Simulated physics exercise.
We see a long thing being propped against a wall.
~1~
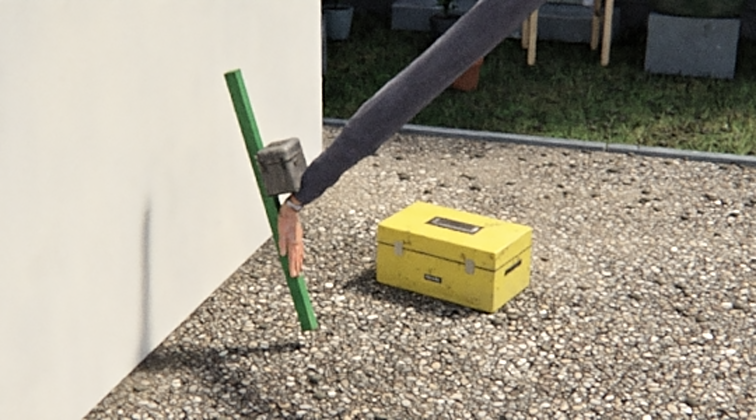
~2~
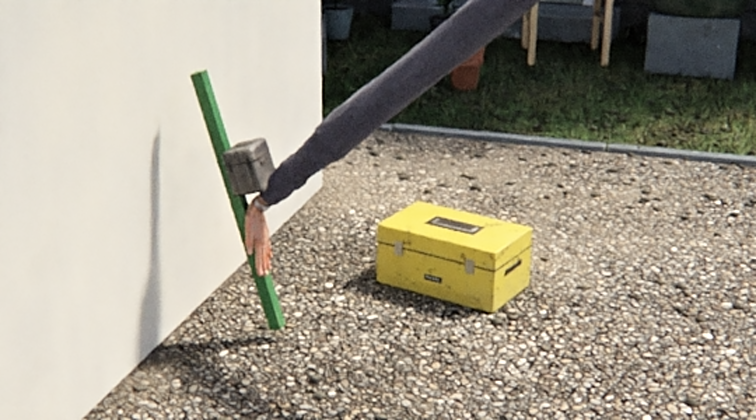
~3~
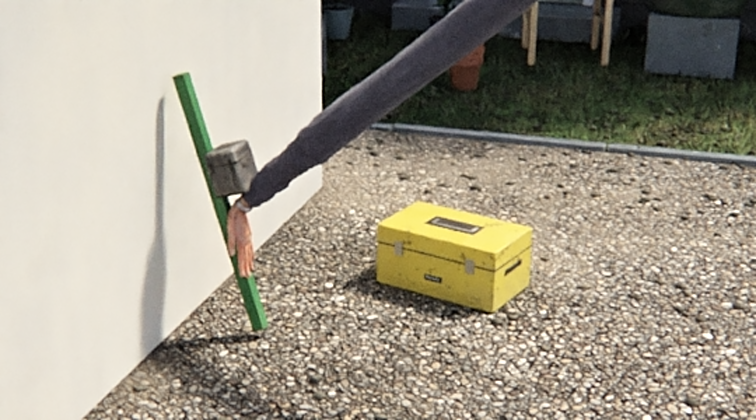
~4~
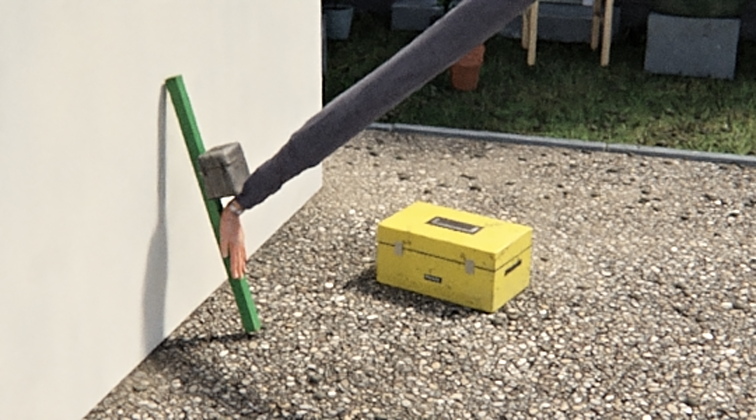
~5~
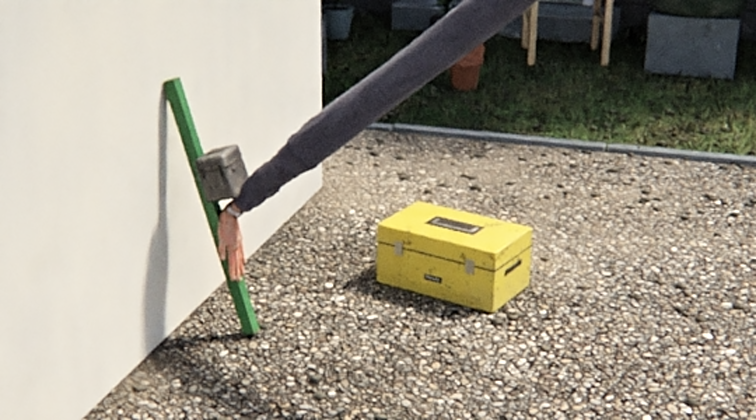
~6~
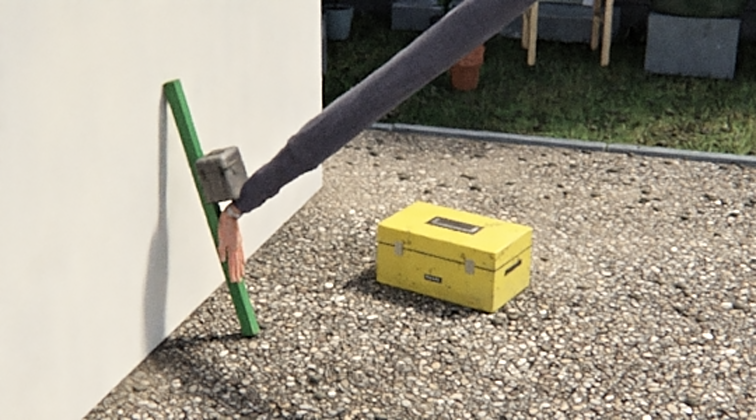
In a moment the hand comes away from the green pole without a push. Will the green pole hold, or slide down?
It remains leaning.
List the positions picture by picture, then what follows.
Not yet at the wall; green pole (272, 204); yellow toolbox (454, 255), in the first frame.
Not yet at the wall; green pole (239, 204); yellow toolbox (454, 255), in the second frame.
Not yet at the wall; green pole (222, 205); yellow toolbox (454, 255), in the third frame.
Not yet at the wall; green pole (214, 207); yellow toolbox (454, 255), in the fourth frame.
Leant on the wall, still held; green pole (213, 210); yellow toolbox (454, 255), in the fifth frame.
Leant on the wall, still held; green pole (213, 211); yellow toolbox (454, 255), in the sixth frame.
Then, 0.40 s past the last view, nothing moves.
Then, 0.90 s past the last view, green pole resting near (212, 212).
Finally, both still in place. Final places as the last picture's camera would see them, green pole near (212, 212). The pole stays up.
